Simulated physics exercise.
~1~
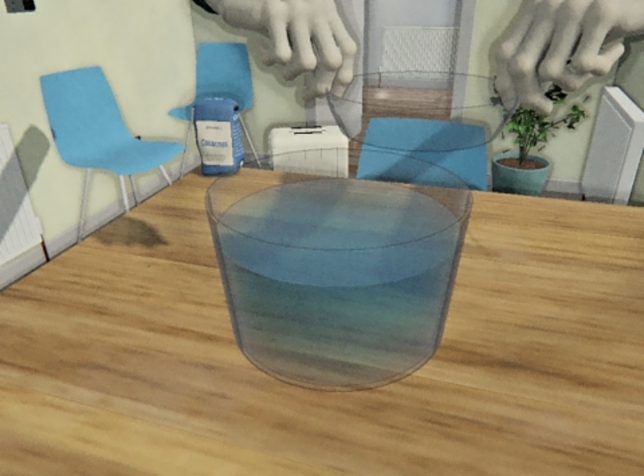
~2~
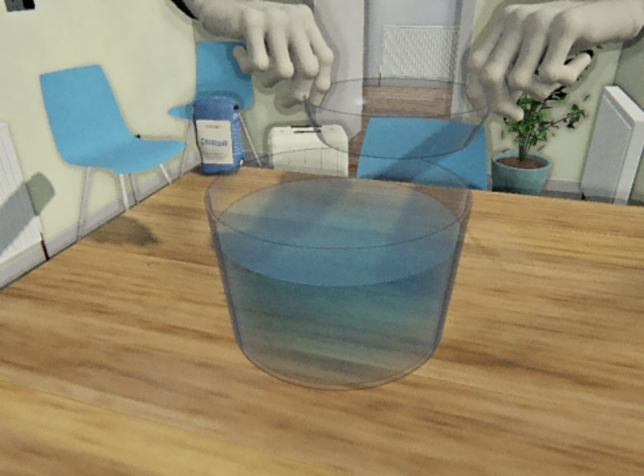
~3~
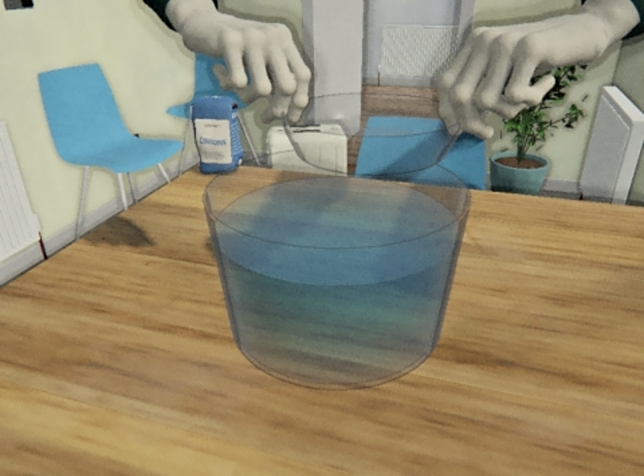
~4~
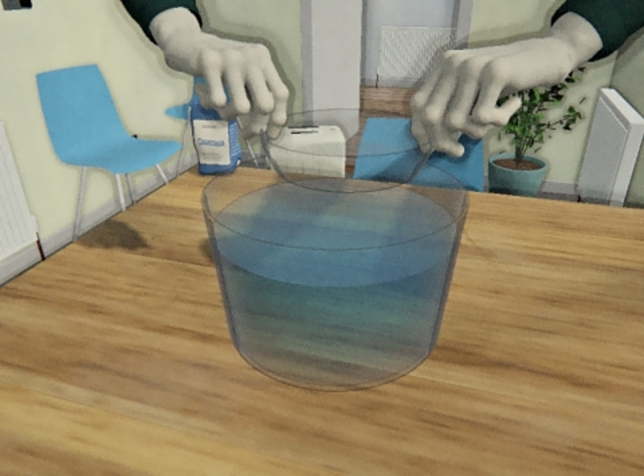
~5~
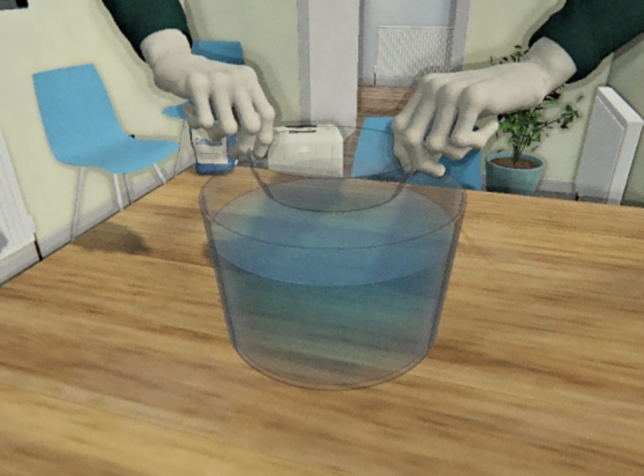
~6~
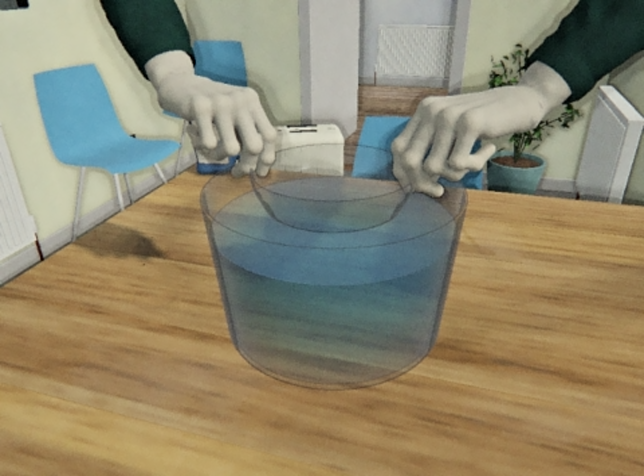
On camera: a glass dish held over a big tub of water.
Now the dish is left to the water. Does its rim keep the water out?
Yes, it stays afloat.
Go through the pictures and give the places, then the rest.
The first picture shows dish (419, 106) empty; above the big tub.
The second picture shows dish (395, 113) empty; coming down.
The third picture shows dish (371, 129) empty; lower.
The fourth picture shows dish (347, 146) empty; lower still.
The fifth picture shows dish (332, 164) empty; close to the surface.
The sixth picture shows dish (333, 183) empty; just over the surface.
Next, the dish dips into the water.
After that, it bobs and steadies.
Finally, the dish floats with about half of its side showing.
